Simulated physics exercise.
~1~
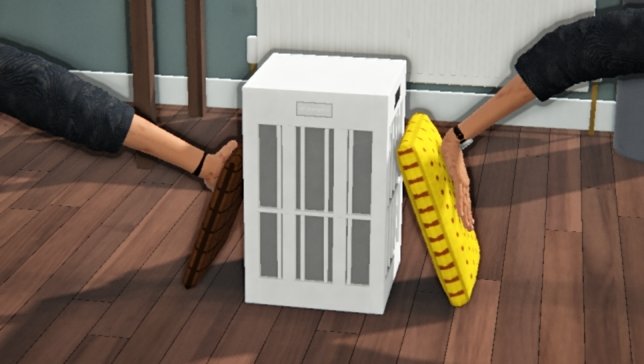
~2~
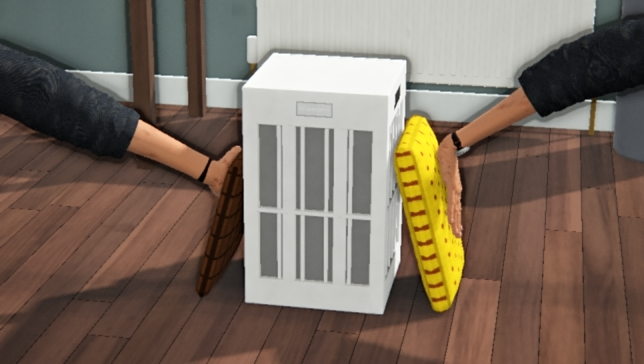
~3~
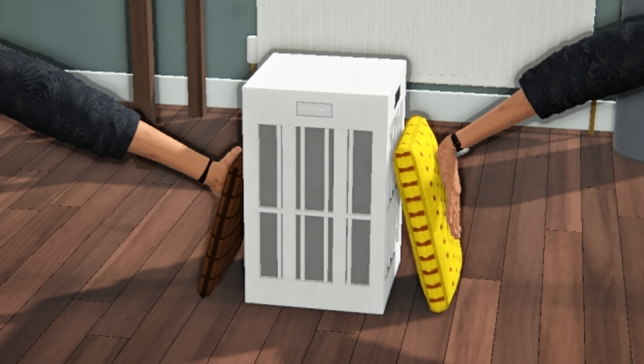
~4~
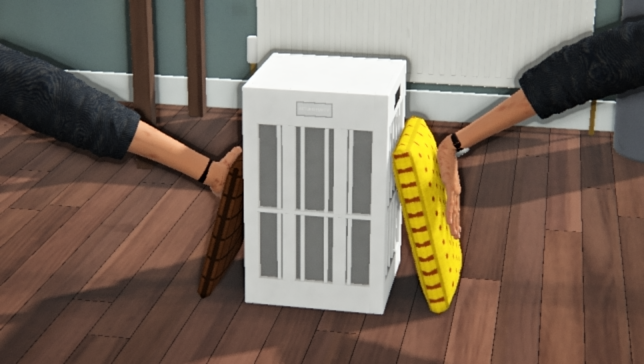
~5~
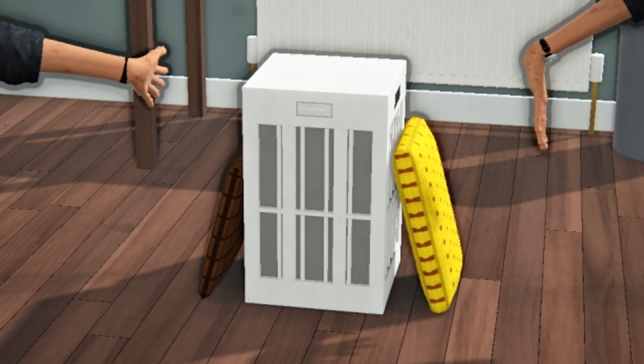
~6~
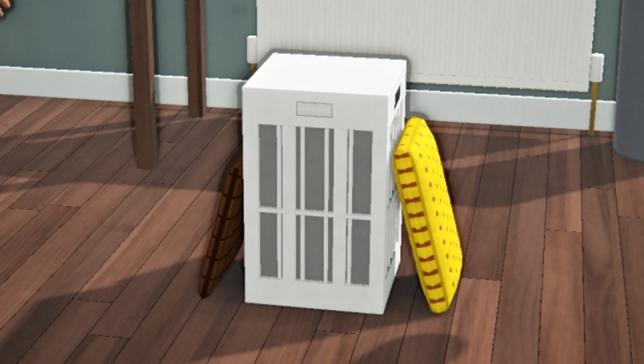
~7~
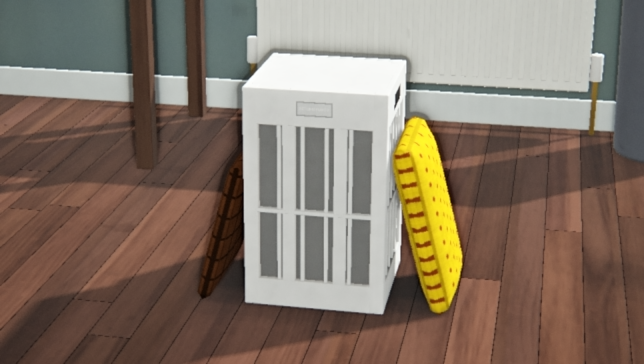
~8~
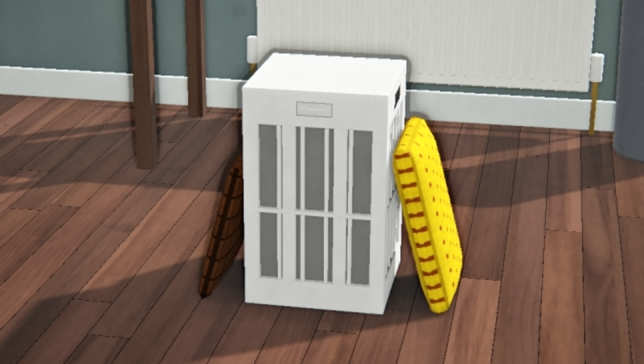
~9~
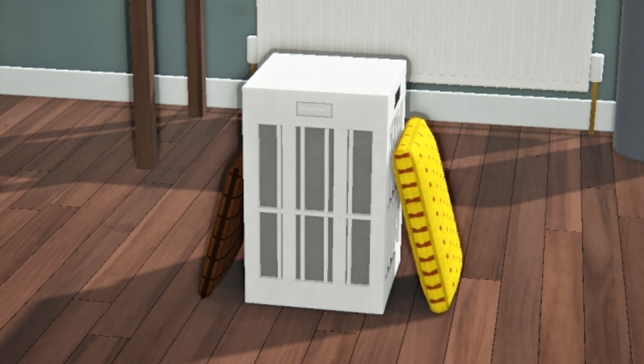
The video shows two hands pressing a brown seat pad and a yellow pillow against opposite sides of a white crate on a wooden floor, then letting go and withdrawing, leaving the pad leaning on the left and the pillow leaning on the right.
